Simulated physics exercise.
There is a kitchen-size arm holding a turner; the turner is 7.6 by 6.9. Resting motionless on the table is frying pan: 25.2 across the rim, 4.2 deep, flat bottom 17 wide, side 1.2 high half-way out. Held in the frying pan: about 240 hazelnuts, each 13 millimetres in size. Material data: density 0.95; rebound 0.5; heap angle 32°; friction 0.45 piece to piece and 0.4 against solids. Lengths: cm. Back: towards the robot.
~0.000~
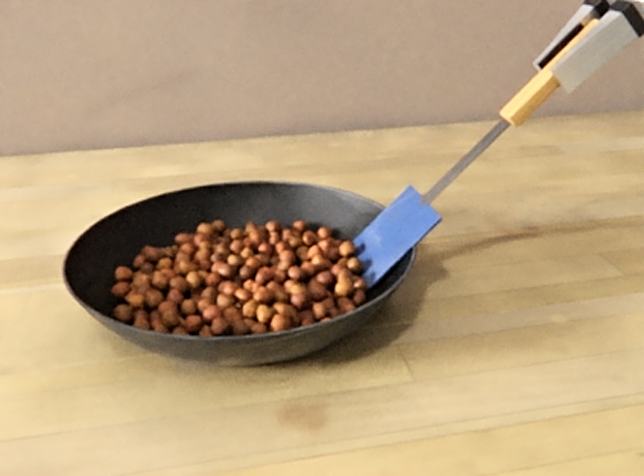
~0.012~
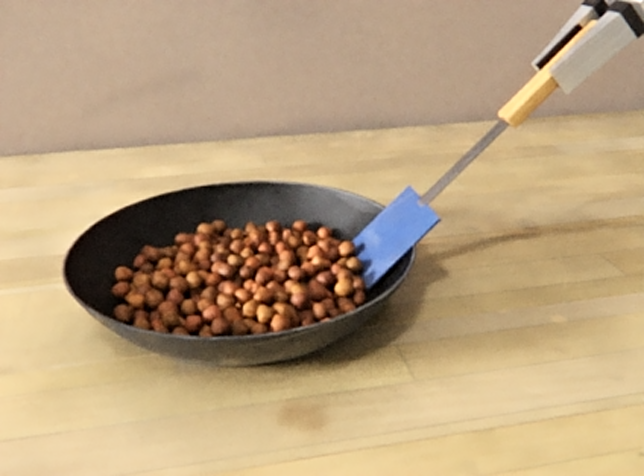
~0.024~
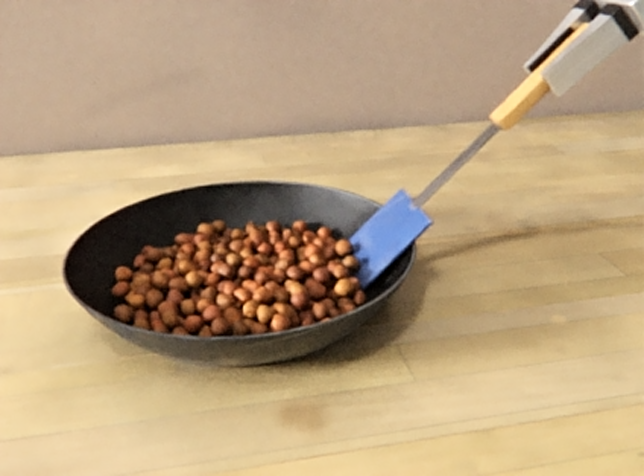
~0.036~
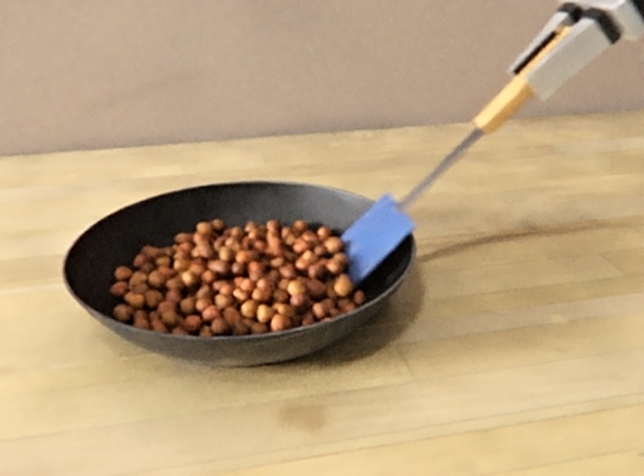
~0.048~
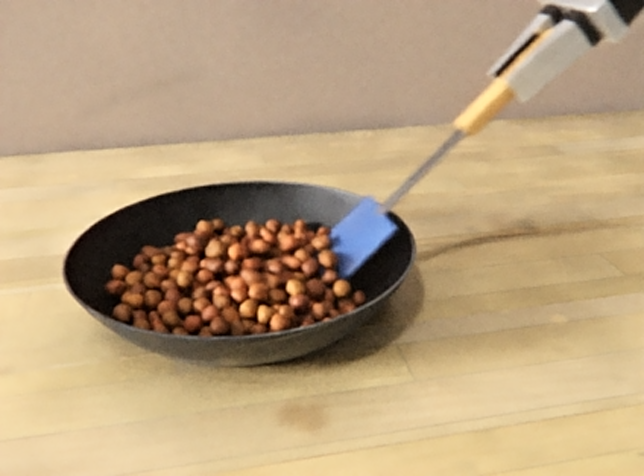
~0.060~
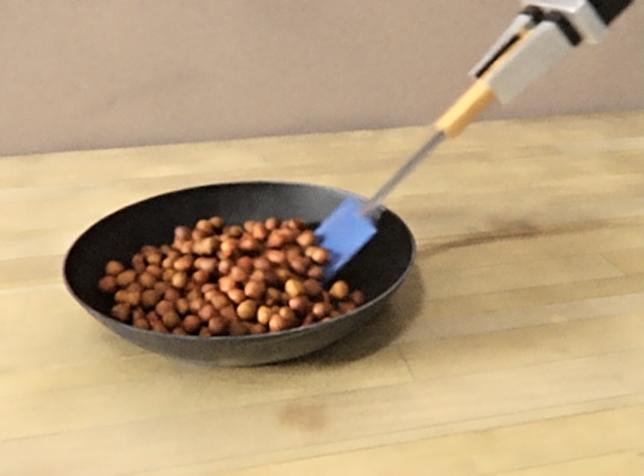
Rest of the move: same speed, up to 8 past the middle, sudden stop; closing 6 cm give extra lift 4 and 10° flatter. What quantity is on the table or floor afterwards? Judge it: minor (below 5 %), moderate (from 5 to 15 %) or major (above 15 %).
My judgement: Major.
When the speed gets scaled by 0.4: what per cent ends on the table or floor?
About 5 per cent.
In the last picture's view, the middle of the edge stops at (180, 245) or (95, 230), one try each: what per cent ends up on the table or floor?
First try roughly 10 percent, second roughly 30 percent.
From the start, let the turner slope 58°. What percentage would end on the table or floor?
Around 20 in a hundred.
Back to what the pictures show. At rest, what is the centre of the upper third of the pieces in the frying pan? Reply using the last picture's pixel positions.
It is centred near (155, 291).
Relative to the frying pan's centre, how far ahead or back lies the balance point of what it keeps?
It sits near 3.0 centimetres ahead of centre.
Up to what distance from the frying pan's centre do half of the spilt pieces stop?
Looks like roughly 46 centimetres to me.
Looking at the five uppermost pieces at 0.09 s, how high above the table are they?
About 5 centimetres.
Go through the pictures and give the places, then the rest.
The first frame shows the turner top edge at (426, 201), sloping 44°; upper third of the load around (250, 273), from x 120 to 360, top at y 230; 241 in the frying pan.
The second frame shows the turner top edge at (425, 201), sloping 44°; upper third of the load around (250, 273), from x 120 to 360, top at y 230.
The third frame shows the turner top edge at (417, 204), sloping 44°; upper third of the load around (251, 273), from x 120 to 360, top at y 230.
The fourth frame shows the turner top edge at (401, 208), sloping 44°; upper third of the load around (243, 270), from x 120 to 360, top at y 230.
The fifth frame shows the turner top edge at (382, 211), sloping 44°; upper third of the load around (245, 266), from x 115 to 360, top at y 225.
The sixth frame shows the turner top edge at (363, 213), sloping 44°; upper third of the load around (240, 266), from x 110 to 355, top at y 225; 241 in the frying pan.
After 0.09 s, sloping 44°, highest piece 5 above the table; 241 in the frying pan.
After 0.12 s, sloping 41°, highest piece 6 above the table; 241 in the frying pan.
After 0.33 s, sloping 34°, highest piece 8 above the table; 184 in the frying pan, 48 on the table or floor, 9 on the blade or in flight.
After 1.38 s, sloping 34°, highest piece 4 above the table; 184 in the frying pan, 57 on the table or floor.
In the end, 184 in the frying pan, 57 on the table or floor. That is 24 % on the table or floor.
